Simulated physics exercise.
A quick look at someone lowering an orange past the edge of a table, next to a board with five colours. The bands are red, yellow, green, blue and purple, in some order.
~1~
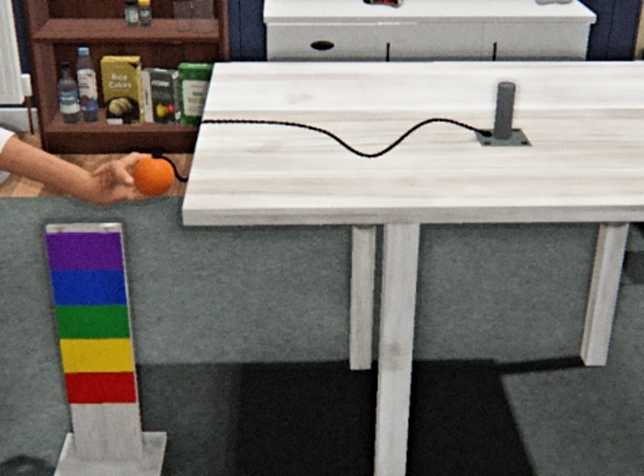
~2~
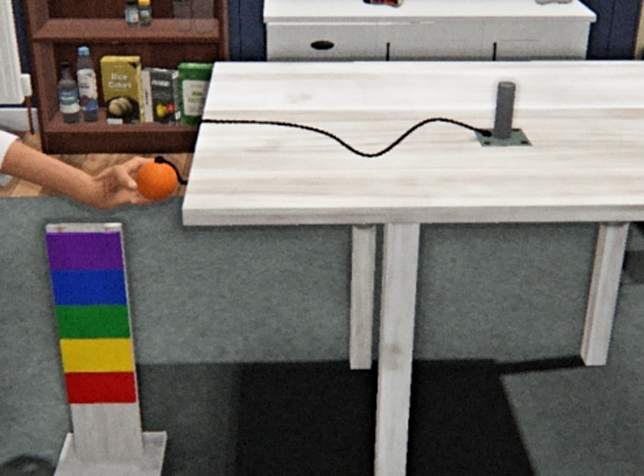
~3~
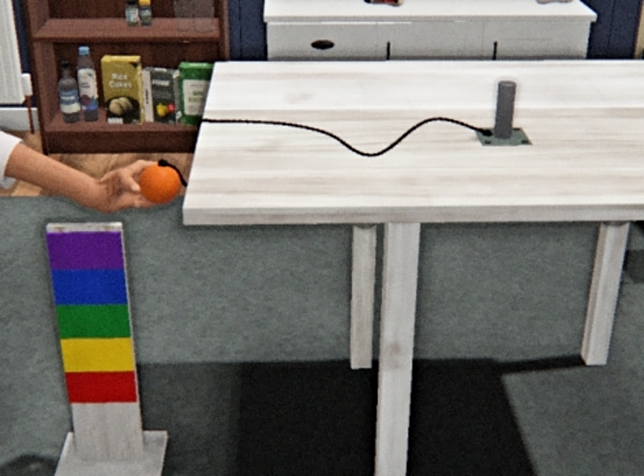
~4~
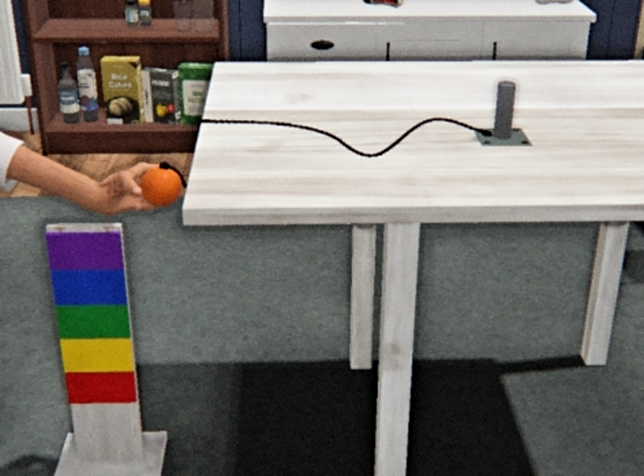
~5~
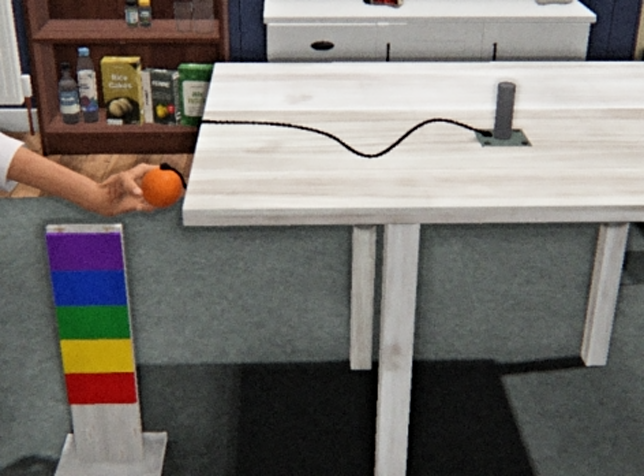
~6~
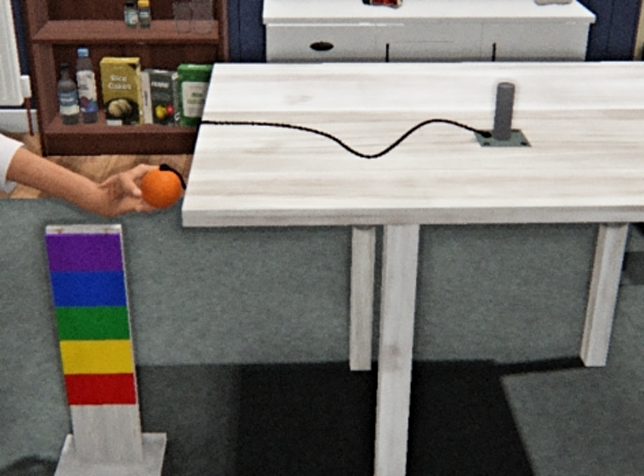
A hand holding an orange ball on a black cord lowers it slightly beside a white table.
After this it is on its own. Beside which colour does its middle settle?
Its middle rests at the yellow band.
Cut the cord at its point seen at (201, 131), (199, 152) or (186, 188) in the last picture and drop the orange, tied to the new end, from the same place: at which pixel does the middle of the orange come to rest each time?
In that order: (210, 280), (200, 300) and (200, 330).
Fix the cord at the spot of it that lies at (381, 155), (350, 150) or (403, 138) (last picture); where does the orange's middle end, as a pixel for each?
About (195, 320), (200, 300) and (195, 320).
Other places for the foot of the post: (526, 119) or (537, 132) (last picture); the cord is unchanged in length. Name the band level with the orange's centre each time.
One after the other, green; green.
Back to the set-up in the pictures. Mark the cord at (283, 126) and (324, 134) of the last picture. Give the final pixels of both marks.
They go to (199, 171) and to (211, 133).
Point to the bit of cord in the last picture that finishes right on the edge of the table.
That spot is around (313, 131).
Early on, orange near (246, 343); level with green.
Midway, orange near (188, 349); level with yellow.
Finally, orange near (210, 355); level with yellow. The yellow one.
